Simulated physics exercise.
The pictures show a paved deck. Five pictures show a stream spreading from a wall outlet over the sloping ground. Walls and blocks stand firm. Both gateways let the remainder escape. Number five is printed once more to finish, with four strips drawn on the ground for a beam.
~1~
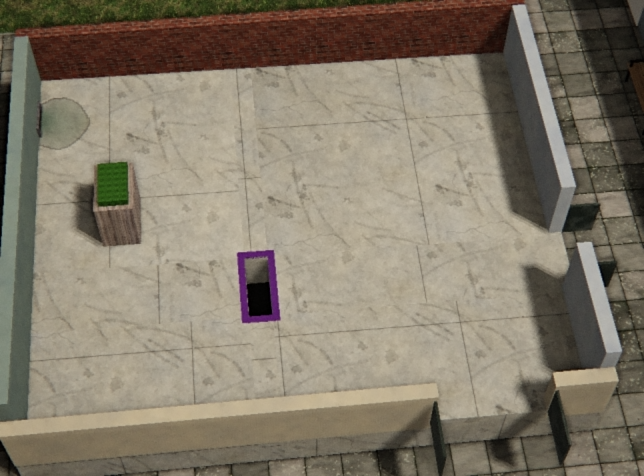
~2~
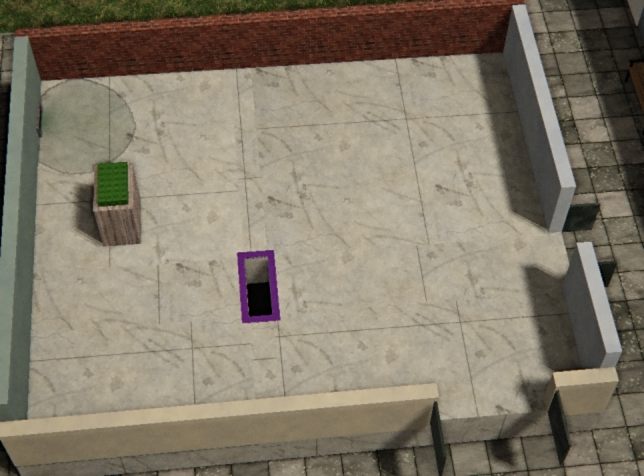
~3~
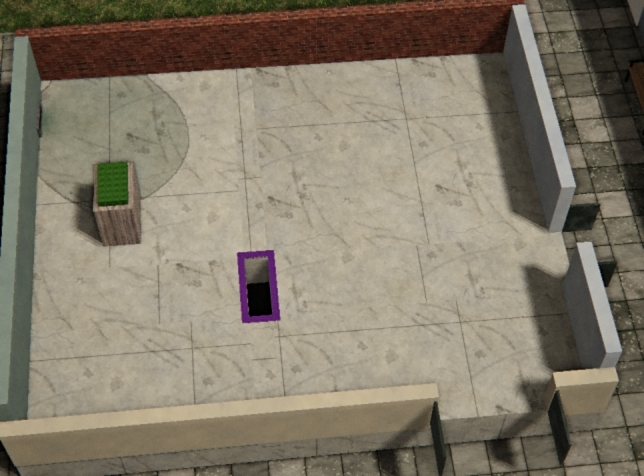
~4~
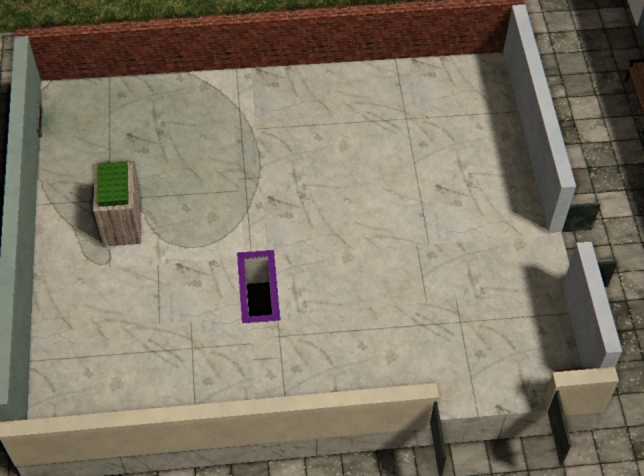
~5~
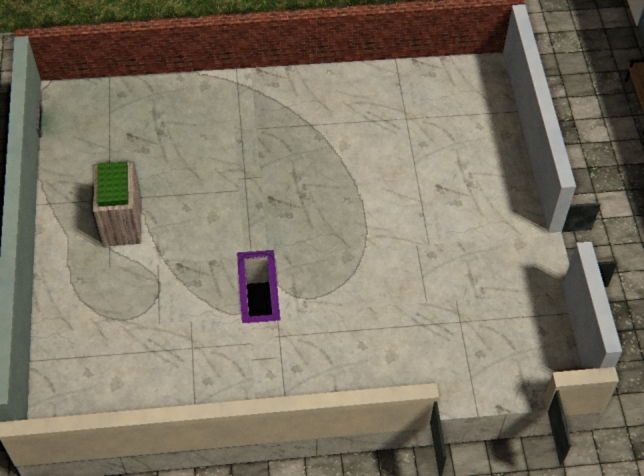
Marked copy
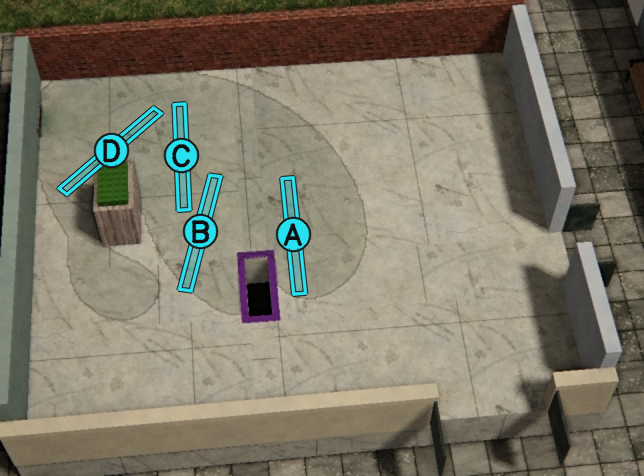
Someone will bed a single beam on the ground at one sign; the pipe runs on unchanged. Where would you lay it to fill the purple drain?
The best spot is A.
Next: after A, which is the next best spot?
That is spot C.
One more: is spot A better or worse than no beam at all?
Better.
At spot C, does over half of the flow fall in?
No.
On the marked copy, A from (299, 293) to (287, 178); B from (185, 289) to (215, 175); C from (184, 209) to (179, 104); D from (63, 191) to (157, 110).
If A is chosen, about 53 % of the stream goes into the purple drain, about 44 % out by the gates.
If B is chosen, next to none of the stream goes into the purple drain, about 97 % out by the gates.
If C is chosen, about 24 % of the stream goes into the purple drain, about 70 % out by the gates.
If D is chosen, about 2 % of the stream goes into the purple drain, about 95 % out by the gates.
